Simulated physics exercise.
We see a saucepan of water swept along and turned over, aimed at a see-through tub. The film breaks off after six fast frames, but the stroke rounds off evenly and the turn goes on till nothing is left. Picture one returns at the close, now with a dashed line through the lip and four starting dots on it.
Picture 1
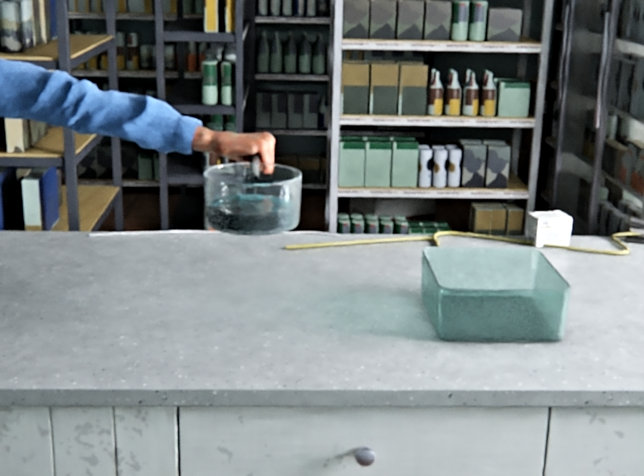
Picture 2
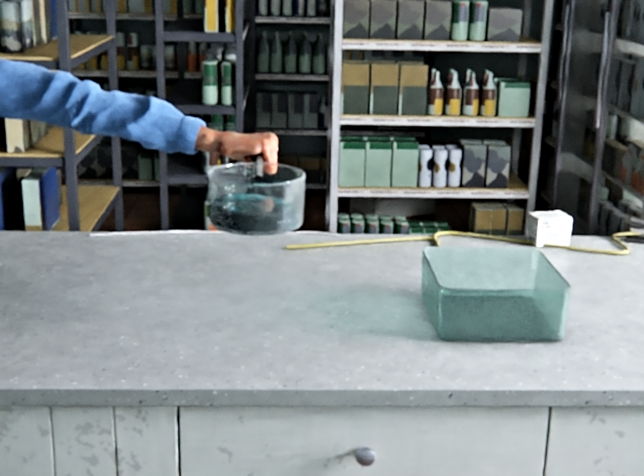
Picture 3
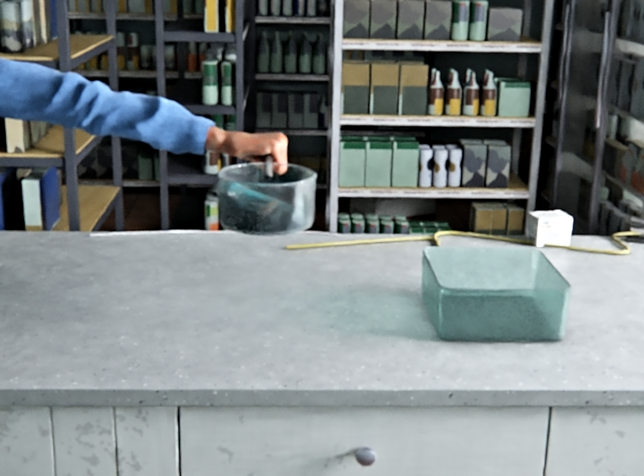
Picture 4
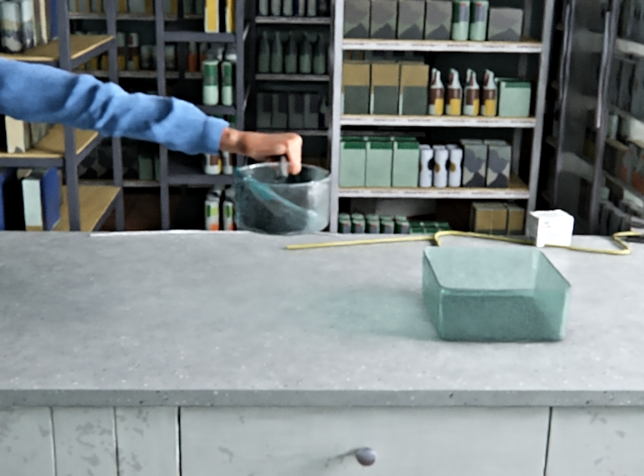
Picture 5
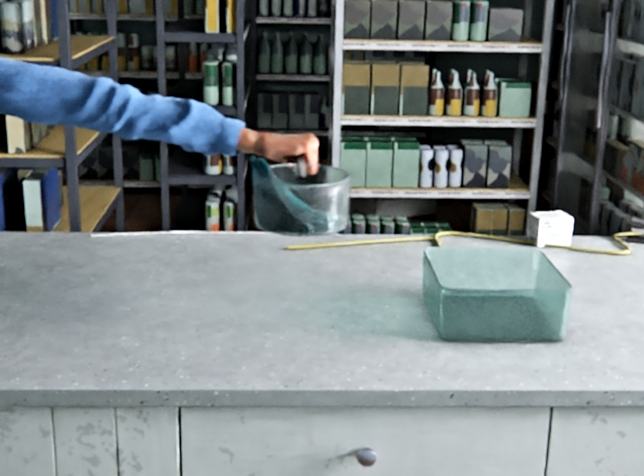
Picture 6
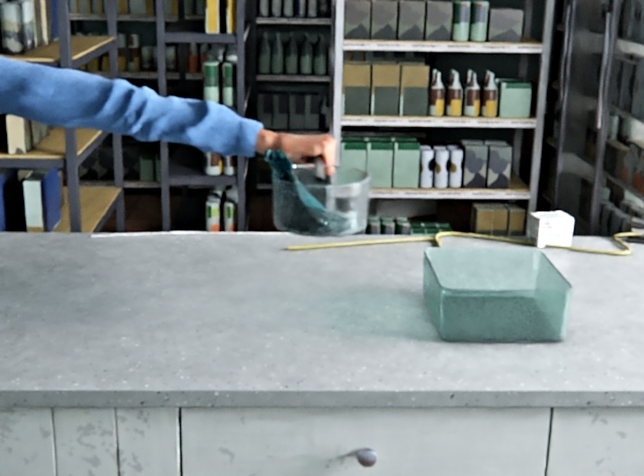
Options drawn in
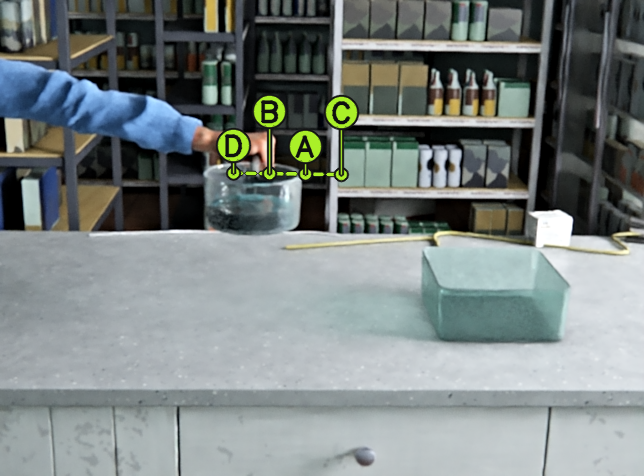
A blue-sleeved arm carries a clear pot right, then water sloshes over its left rim.
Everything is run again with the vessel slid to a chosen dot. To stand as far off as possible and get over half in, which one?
Go for C.
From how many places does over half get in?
One of them.
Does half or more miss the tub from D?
Yes, that goes wrong.
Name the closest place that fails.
A.
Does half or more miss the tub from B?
Yes, that goes wrong.
On the marked copy, A at (305, 174); B at (269, 173); C at (341, 174); D at (233, 173).
With A, about 17 % lands in the tub, 79 % falls short and 3 % goes beside or beyond.
With B, about 5 % lands in the tub, 94 % falls short.
With C, about 88 % lands in the tub, 9 % falls short and 4 % goes beside or beyond.
With D, about 1 % lands in the tub, 99 % falls short.
